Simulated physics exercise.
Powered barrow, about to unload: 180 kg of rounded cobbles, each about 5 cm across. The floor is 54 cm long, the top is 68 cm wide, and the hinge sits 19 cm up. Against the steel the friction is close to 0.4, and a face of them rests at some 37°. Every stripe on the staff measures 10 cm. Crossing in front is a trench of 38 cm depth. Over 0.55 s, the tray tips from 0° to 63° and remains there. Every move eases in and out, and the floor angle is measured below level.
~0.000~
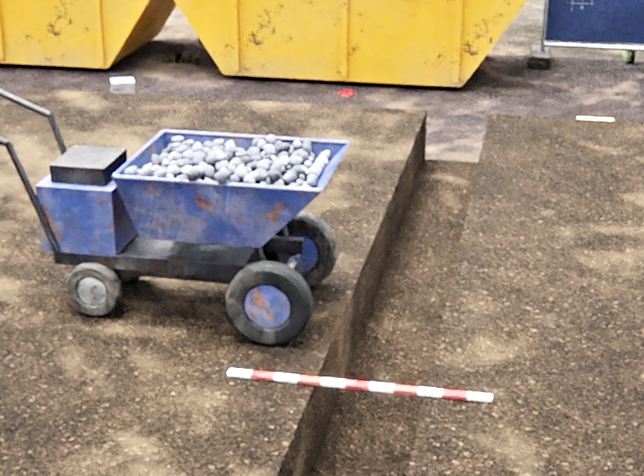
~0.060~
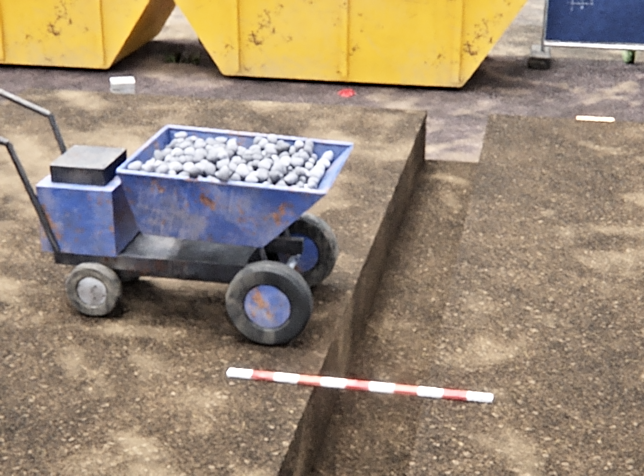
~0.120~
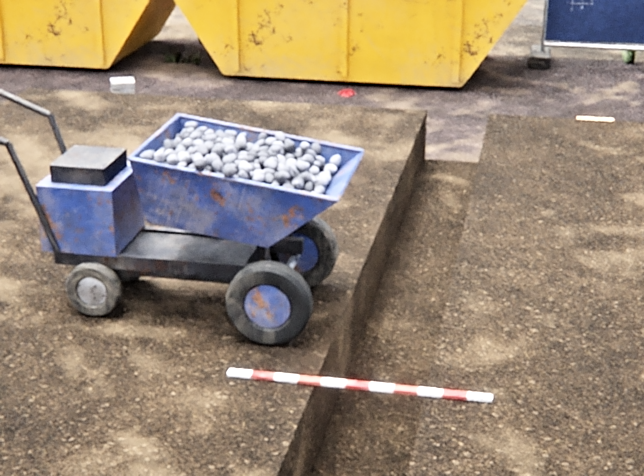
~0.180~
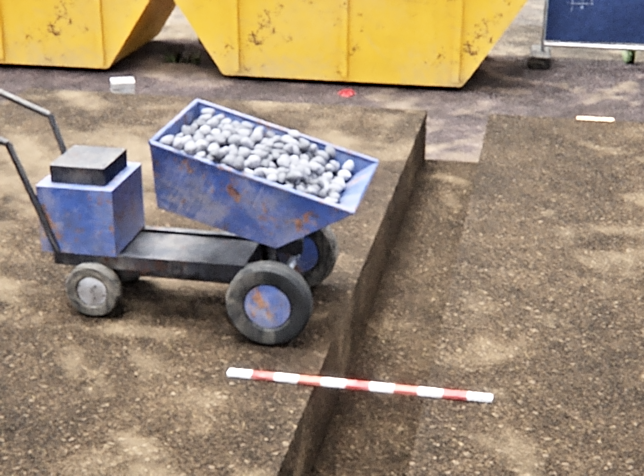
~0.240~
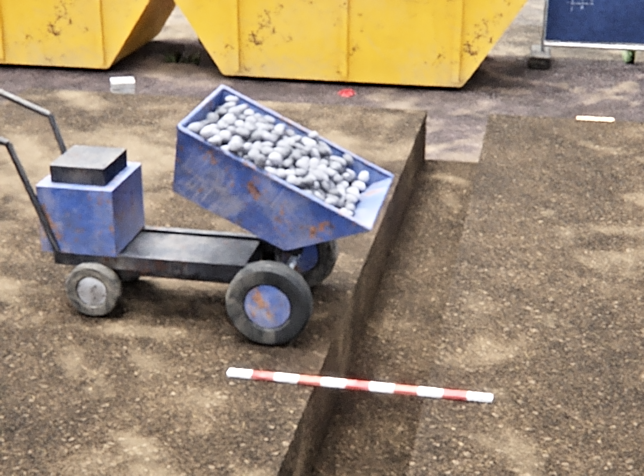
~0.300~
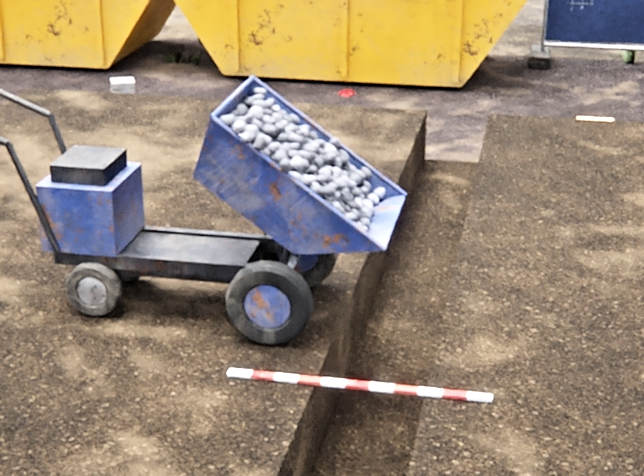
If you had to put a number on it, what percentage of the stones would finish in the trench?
I'd put it at about 31 percent.
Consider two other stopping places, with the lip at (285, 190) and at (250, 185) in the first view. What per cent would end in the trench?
50 %, then 85 %.
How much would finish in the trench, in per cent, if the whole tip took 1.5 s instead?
In that case some 50 per cent.
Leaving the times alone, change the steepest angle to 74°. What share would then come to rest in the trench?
Close to 25 per cent then.
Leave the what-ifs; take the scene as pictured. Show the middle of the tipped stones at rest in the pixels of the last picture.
Their centre sits close to (492, 326).
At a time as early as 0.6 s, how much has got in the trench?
By that moment, roughly 5 per cent of the load.
After 0.4 s the floor is at 53°; 100 % in the tray; the foremost stones are at (391, 240).
After 0.6 s the floor is at 63°; 78 % in the tray, 5 % in the trench, 17 % past the trench; the foremost stones are at (484, 309).
After 1.0 s the floor is at 63°; 23 % in the tray, 9 % in the trench, 68 % past the trench; the foremost stones are past the picture's edge.
After 3.0 s the floor is at 63°; 0 % in the tray, 31 % in the trench, 69 % past the trench; the foremost stones are past the picture's edge.
